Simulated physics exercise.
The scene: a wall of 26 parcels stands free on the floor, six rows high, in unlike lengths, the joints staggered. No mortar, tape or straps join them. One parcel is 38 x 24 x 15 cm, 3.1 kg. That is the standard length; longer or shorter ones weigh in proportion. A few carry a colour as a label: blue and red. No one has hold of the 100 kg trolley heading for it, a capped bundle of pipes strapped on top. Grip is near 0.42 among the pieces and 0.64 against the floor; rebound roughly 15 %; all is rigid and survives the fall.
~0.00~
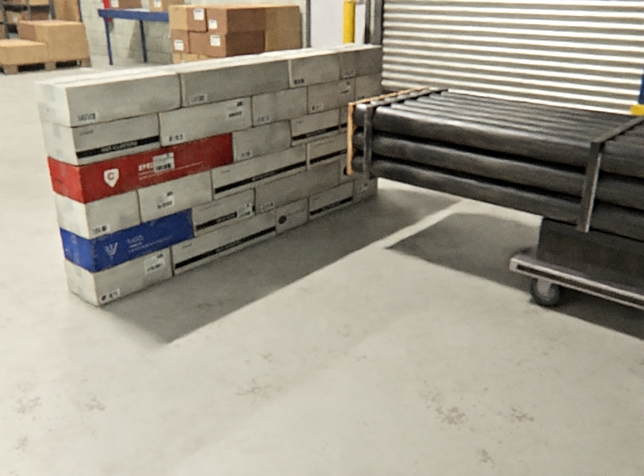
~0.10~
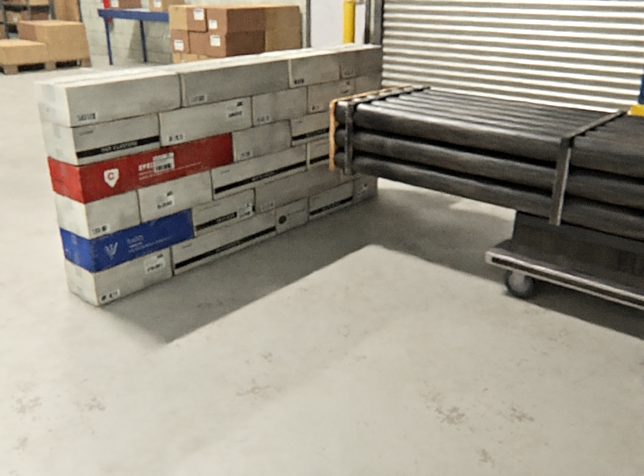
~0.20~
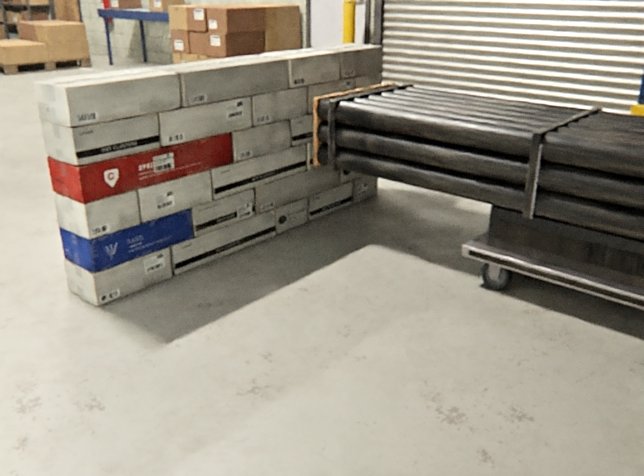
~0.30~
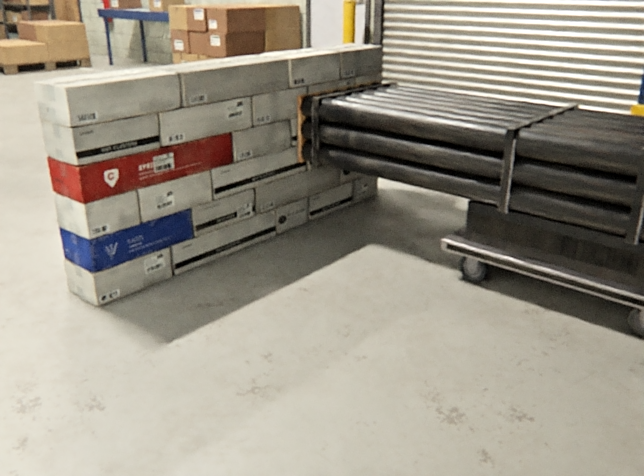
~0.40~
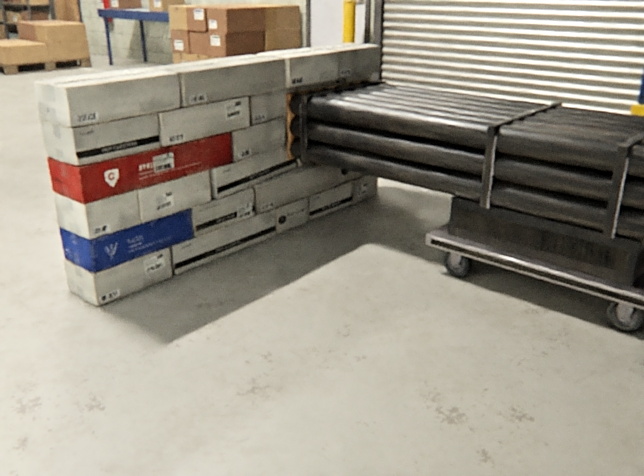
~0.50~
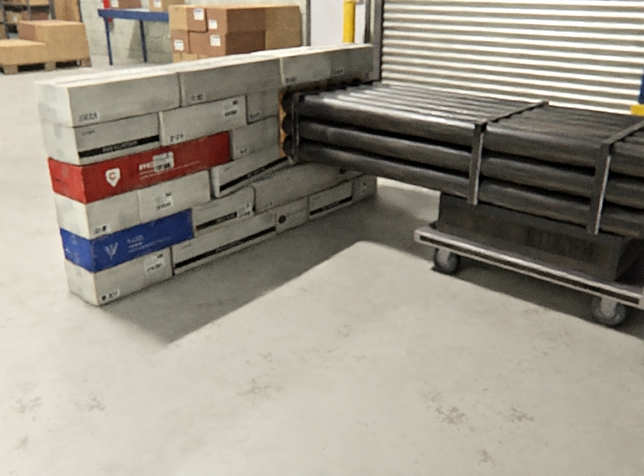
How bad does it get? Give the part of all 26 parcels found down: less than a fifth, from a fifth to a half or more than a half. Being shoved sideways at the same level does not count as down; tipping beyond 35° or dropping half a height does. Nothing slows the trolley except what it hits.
The part is over a half.
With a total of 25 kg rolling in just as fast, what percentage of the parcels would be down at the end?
Then about 0 per cent.
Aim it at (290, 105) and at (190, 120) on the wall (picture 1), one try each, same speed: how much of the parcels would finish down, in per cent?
About 30 then 30 per cent.
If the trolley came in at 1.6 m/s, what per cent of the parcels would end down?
Then about 60 per cent.
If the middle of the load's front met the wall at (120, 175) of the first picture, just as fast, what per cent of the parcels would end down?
Then about 30 per cent.
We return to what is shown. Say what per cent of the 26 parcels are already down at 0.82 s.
By then 0 per cent.
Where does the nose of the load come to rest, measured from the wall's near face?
Roughly 40 cm.
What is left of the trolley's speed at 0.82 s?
Roughly 0.2 m/s.
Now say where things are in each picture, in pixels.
In the first frame (we follow the side turned to the camera), load (358, 127) 34 cm short of the wall; blue parcel (145, 239); red parcel (164, 165); no piece has moved.
Load (340, 124) 23 cm short of the wall; red parcel (164, 165), in the second frame.
Load (323, 121) 12 cm short of the wall; blue parcel (145, 239), in the third frame.
Load (306, 118) just touching; red parcel (164, 165), in the fourth frame.
Load (295, 115) 7 cm into the wall's line; red parcel (164, 165); 10 stirred so far, in the fifth frame.
Load (287, 114) 13 cm into the wall's line; red parcel (164, 165); blue parcel (145, 239); 14 stirred so far, in the sixth frame.
Around 0.82 s, load 24 cm past the wall's line, still rolling; none of the 26 parcels down, 21 disturbed; red parcel tipped 11°.
Around 1.18 s, load 31 cm past the wall's line, still rolling; 17 of the 26 parcels down; red parcel tipped 42°.
Around 1.56 s, load 36 cm past the wall's line, still rolling; 17 of the 26 parcels down; red parcel on its side.
Finally (2.4 s), load 39 cm past the wall's line, stopped; 16 of the 26 parcels down; red parcel upside down; blue parcel unmoved. That is 62 per cent. Seen by the last camera, middles, red parcel near (57, 239), blue parcel near (130, 233).
